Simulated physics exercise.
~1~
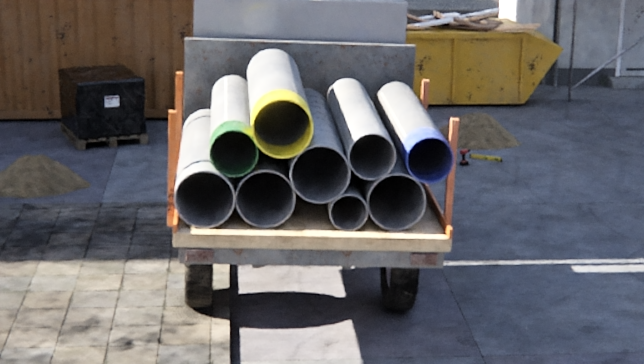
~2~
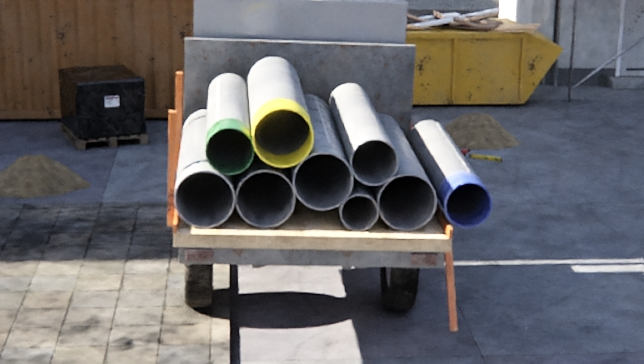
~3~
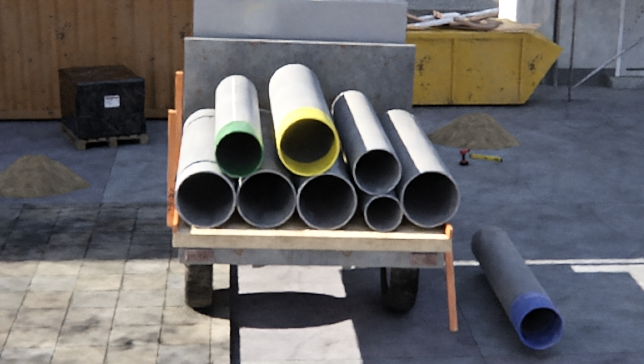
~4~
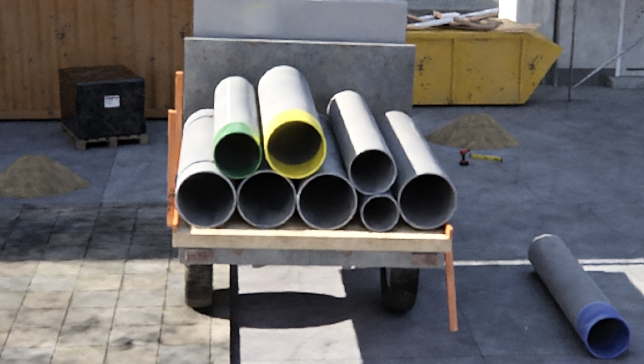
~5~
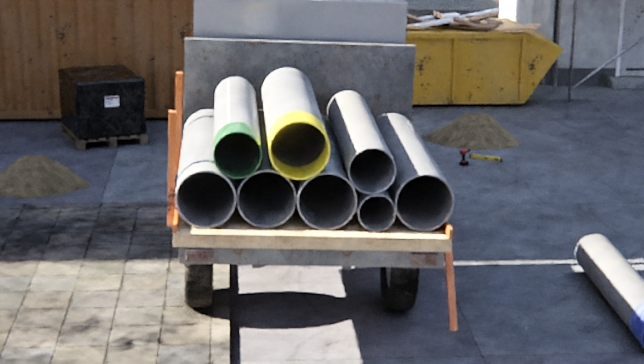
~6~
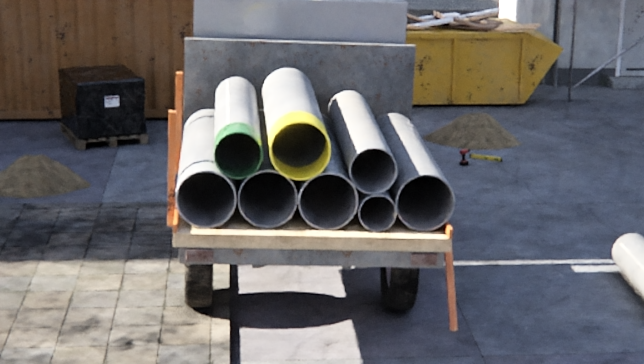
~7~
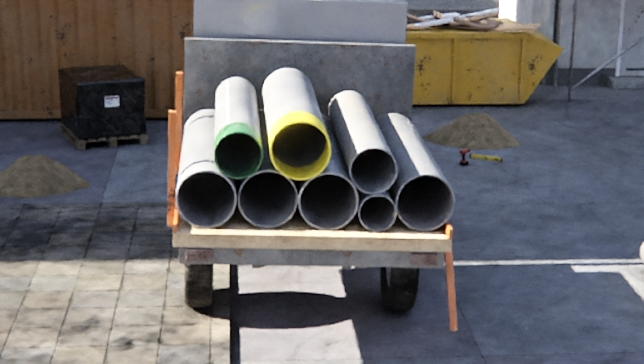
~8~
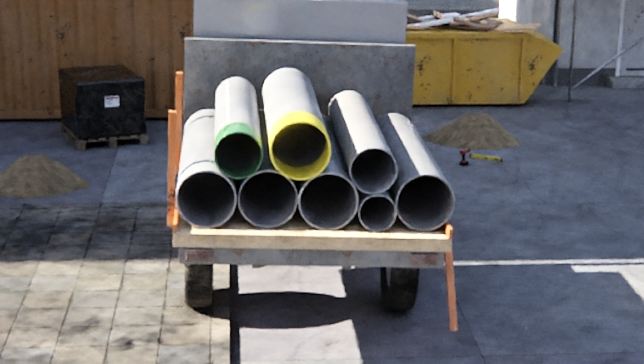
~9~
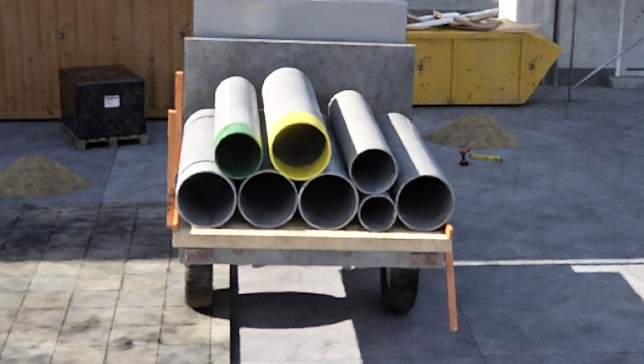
In a paved yard, the posts on the right side of a flatbed loaded with pipes dropped, and the blue-rimmed pipe fell off and rolled away out of view, while the others shifted slightly and settled, with the green and yellow ones still on top.
